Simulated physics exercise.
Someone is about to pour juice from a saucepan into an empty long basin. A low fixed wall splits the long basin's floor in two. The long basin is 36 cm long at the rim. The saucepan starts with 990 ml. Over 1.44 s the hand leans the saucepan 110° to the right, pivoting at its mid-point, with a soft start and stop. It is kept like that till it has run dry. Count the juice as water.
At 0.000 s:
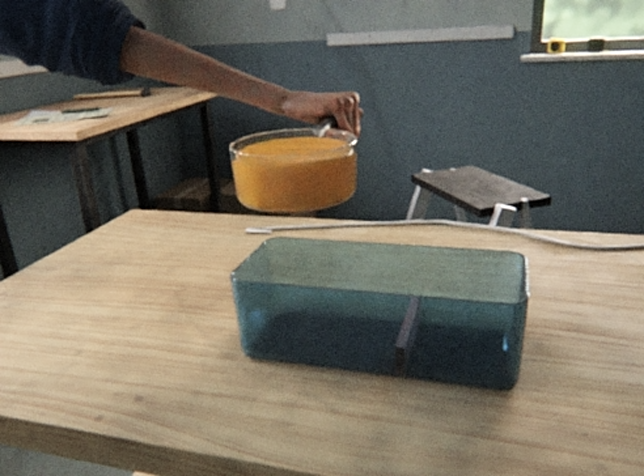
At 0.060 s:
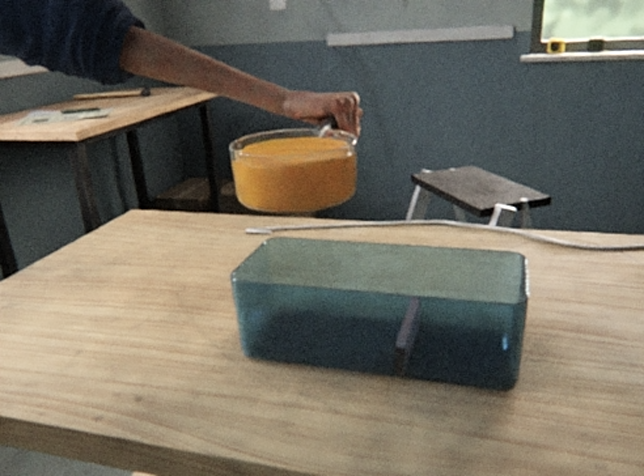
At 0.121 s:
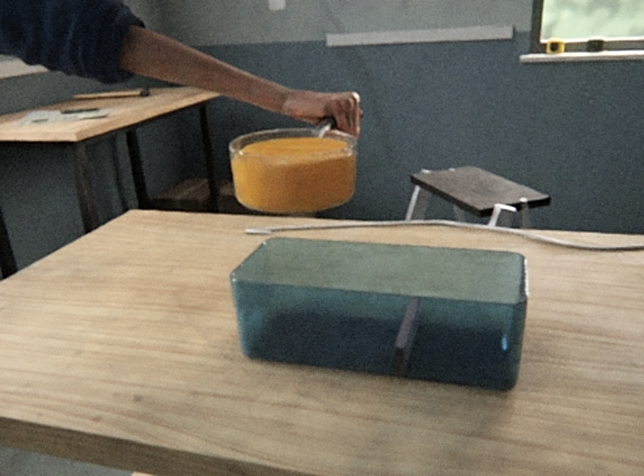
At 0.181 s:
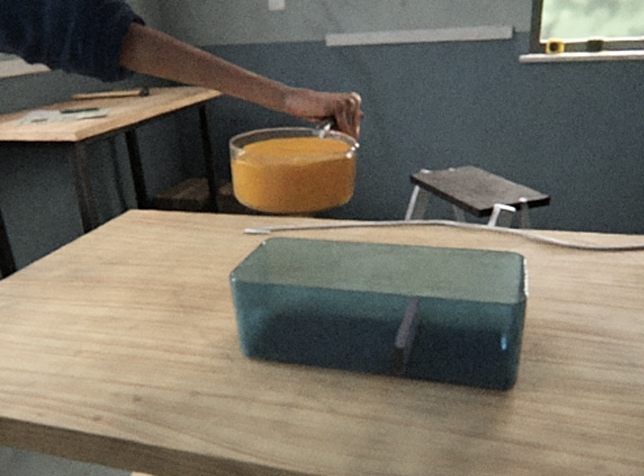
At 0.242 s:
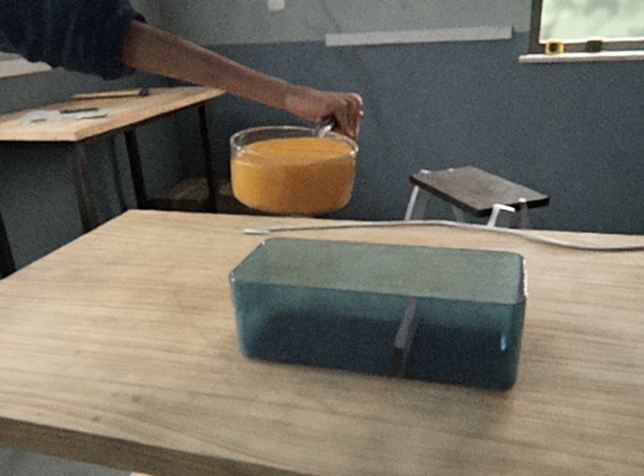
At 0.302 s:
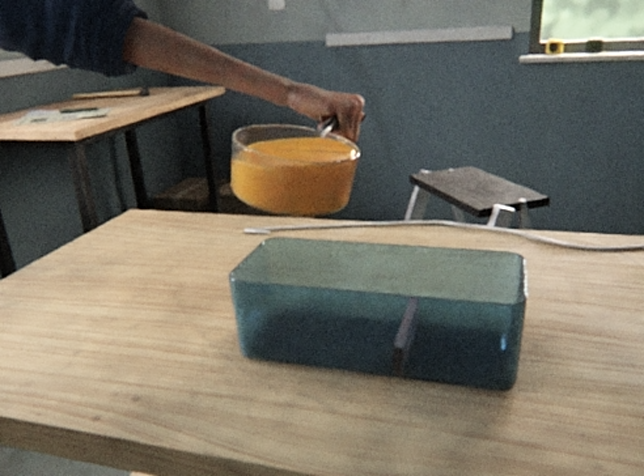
A hand holds a clear pan of orange juice and slowly leans it slightly right.
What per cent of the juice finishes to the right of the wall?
Roughly 52 per cent is past the wall.
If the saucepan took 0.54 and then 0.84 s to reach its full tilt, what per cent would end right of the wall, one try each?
In turn about 30 and 40 per cent.
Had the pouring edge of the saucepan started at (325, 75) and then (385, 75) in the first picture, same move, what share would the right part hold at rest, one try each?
In turn about 45 and 75 per cent.
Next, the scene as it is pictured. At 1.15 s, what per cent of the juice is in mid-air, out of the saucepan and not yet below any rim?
Near 5 in a hundred.
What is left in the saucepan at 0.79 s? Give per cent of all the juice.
Near 46 in a hundred.
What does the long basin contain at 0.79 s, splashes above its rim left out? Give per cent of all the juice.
Some 24 per cent.
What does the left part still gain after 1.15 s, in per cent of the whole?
Near 12 in a hundred.
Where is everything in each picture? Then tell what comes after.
In the first picture, it leans 0°; its right rim is at (353, 144); the juice meets the walls at (240, 149) and (353, 150); the long basin's rim runs from (250, 258) to (526, 278); the wall's top is at (409, 320).
In the second picture, it leans 0°; its right rim is at (353, 144); the juice meets the walls at (241, 148) and (353, 150).
In the third picture, it leans 2°; its right rim is at (354, 146); the juice meets the walls at (241, 149) and (353, 151).
In the fourth picture, it leans 4°; its right rim is at (354, 149); the juice meets the walls at (241, 148) and (354, 152).
In the fifth picture, it leans 7°; its right rim is at (355, 153); the juice meets the walls at (241, 149) and (354, 152).
In the sixth picture, it leans 12°; its right rim is at (356, 157); the juice meets the walls at (243, 149) and (356, 153).
By 0.79 s the tilt is 64° and 45 per cent is still to pour, 6 is left of the wall and 18 right of it.
By 1.15 s the tilt is 100° and 6 per cent is still to pour, 36 is left of the wall and 53 right of it.
By 1.53 s the tilt is 110° and 0 per cent is still to pour, 47 is left of the wall and 52 right of it.
By 1.94 s the tilt is 110° and 0 per cent is still to pour, 47 is left of the wall and 52 right of it.
At rest 47 per cent lies left of the wall, 52 right of it and 1 outside.
